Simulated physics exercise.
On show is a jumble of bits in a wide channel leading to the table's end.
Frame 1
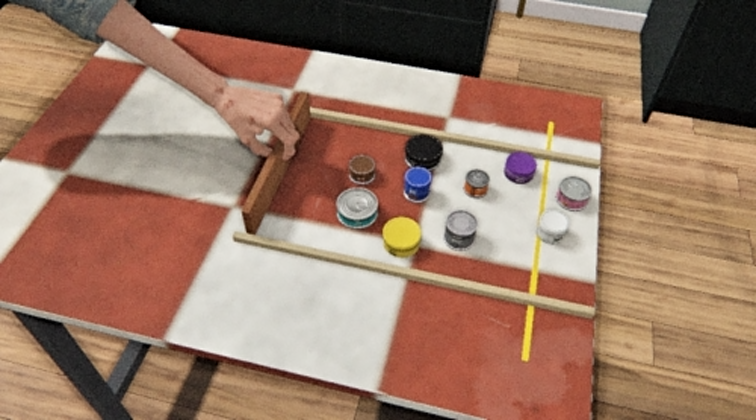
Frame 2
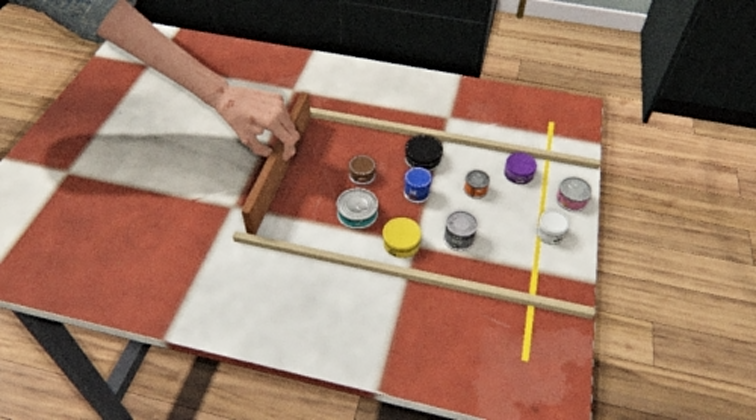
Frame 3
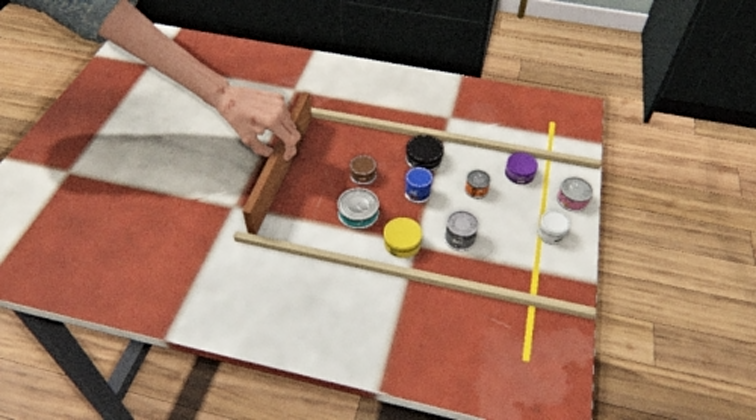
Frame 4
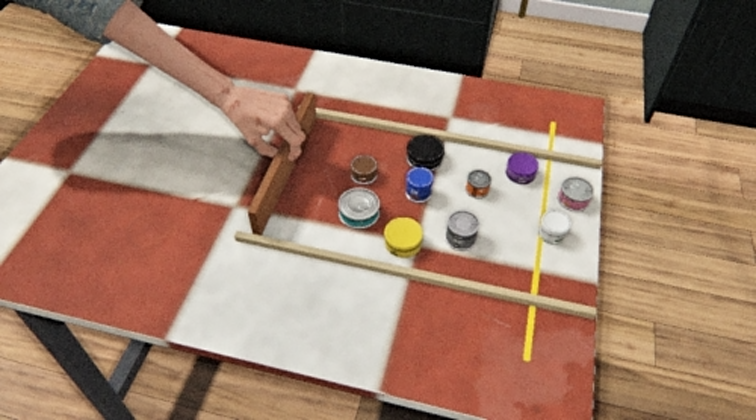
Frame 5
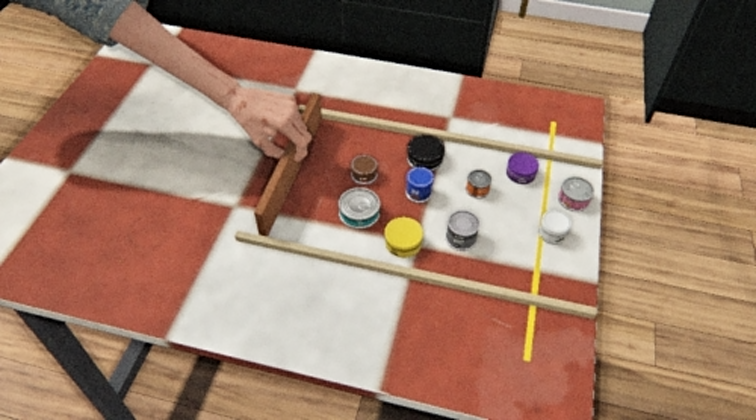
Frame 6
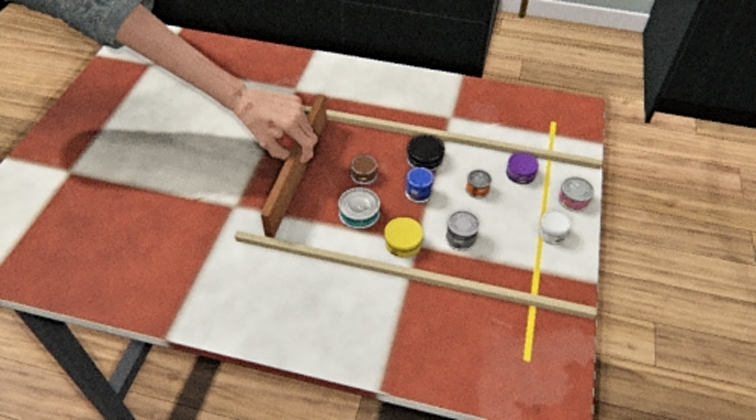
A hand reaching in from the upper left slides an upright wooden board slightly to the right between two pale wooden strips on a red-and-white checked table, seen from above at an angle. Brown, teal, black, blue, yellow, orange, grey, purple, pink and white containers sit scattered to its right, near a yellow line of tape. They stay in place, and the view barely shifts.
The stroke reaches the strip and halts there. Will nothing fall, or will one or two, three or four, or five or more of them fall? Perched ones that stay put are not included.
It ends with a lone piece or a pair gone from the top.
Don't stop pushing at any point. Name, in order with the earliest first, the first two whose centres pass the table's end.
Pink tin, purple tub.
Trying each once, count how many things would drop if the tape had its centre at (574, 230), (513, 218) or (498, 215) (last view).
Respectively, 6, 0 and 0.
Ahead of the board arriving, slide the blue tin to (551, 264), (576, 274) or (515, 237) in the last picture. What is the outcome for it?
One after another, it fails to stay; fails to stay; keeps its place.
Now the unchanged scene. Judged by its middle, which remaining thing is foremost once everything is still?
Result: The purple tub.
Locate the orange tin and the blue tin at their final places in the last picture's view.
The orange tin comes to rest at (583, 199), and the blue tin comes to rest at (574, 223).
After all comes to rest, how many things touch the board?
4 end up touching it.
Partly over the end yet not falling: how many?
I make it 3.
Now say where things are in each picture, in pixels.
Pink tin (574, 194); white tin (553, 227); purple tub (520, 168); board (279, 160); tape (540, 223), in the first picture.
White tin (552, 228); grey tin (460, 231), in the second picture.
Purple tub (521, 169); yellow tub (403, 238), in the third picture.
Pink tin (576, 194); brown tin (364, 170), in the fourth picture.
White tin (555, 228); orange tin (479, 184), in the fifth picture.
Pink tin (576, 194); white tin (554, 228); purple tub (522, 169); board (297, 162); tape (542, 224), in the sixth picture.
A little later, none off yet; pink tin at rest near (576, 194); white tin at rest near (554, 228); purple tub at rest near (522, 169).
Next, none off yet; pink tin at rest near (576, 194); white tin at rest near (555, 228); purple tub shifted about its own width near (559, 173).
When it is over, the number that fall off is one or two; down, pink tin.
